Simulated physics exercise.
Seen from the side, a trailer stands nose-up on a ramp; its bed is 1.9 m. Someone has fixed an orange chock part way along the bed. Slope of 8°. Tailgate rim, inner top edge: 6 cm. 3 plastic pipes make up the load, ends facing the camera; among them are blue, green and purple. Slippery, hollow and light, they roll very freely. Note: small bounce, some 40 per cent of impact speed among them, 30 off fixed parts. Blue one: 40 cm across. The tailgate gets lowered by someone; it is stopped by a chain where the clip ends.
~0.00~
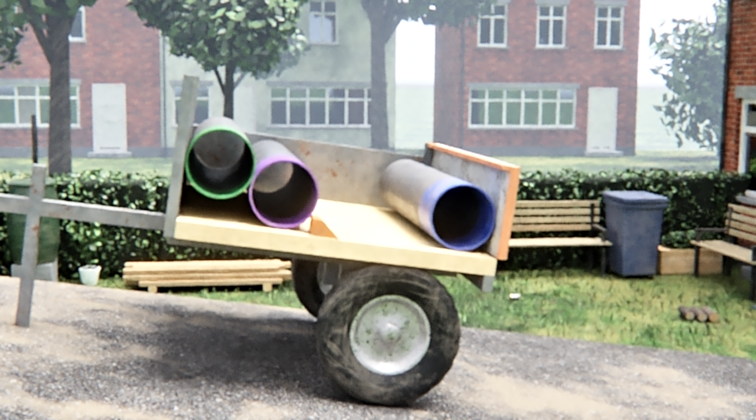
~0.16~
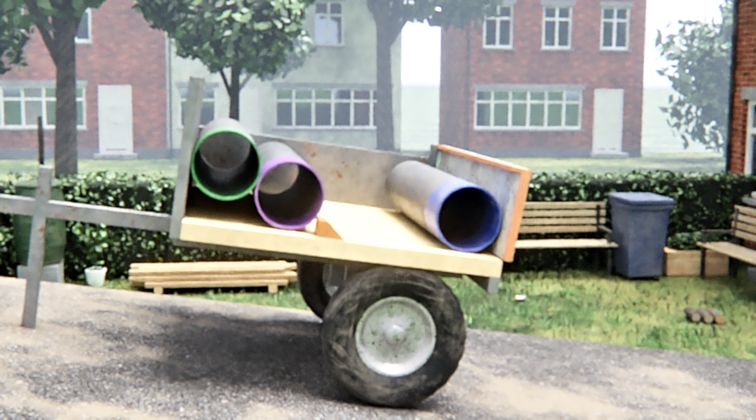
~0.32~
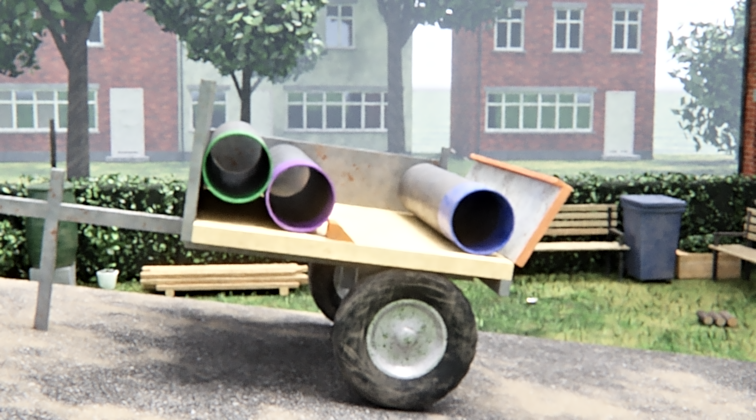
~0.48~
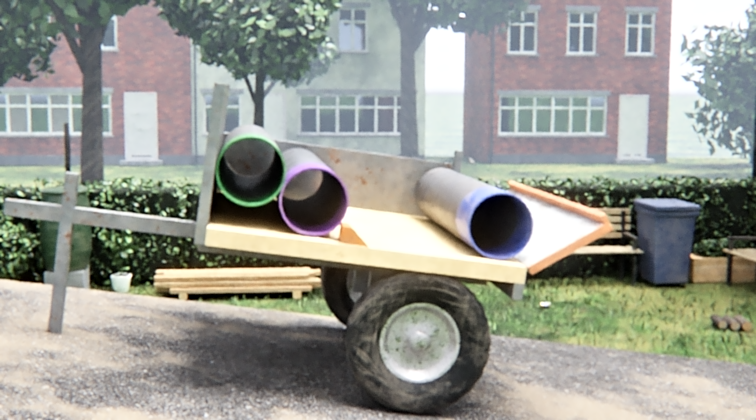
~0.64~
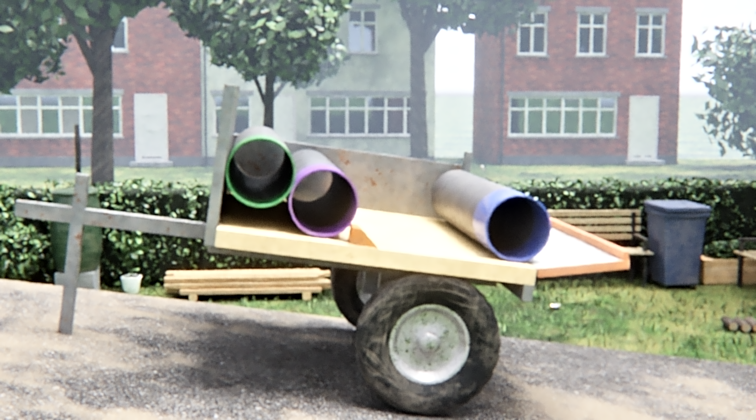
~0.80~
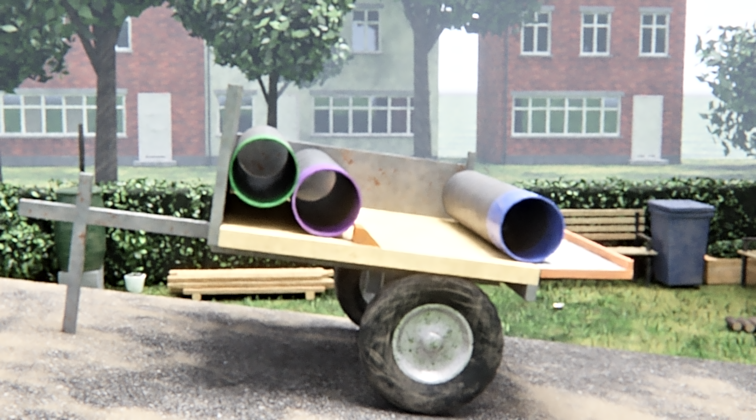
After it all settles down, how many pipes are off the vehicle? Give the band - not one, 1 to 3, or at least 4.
Band: Not one.
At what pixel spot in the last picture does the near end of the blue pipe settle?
I'd say somewhere close to (598, 231).
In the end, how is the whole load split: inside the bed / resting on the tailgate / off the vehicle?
2 - 1 - 0.
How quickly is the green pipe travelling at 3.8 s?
0.0 m/s, roughly.
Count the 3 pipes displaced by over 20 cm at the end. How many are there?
If you add them all up, you get 1.
Then, 3.8 s in, blue is on the gate, 5 cm past the hinge; green is up on others, 165 cm short of the hinge; purple is on the bed, 125 cm short of the hinge; 0 of 3 are out.
In the end (8.1 s), blue is on the gate, 35 cm past the hinge; green is up on others, 165 cm short of the hinge; purple is on the bed, 125 cm short of the hinge; 0 of 3 are out.
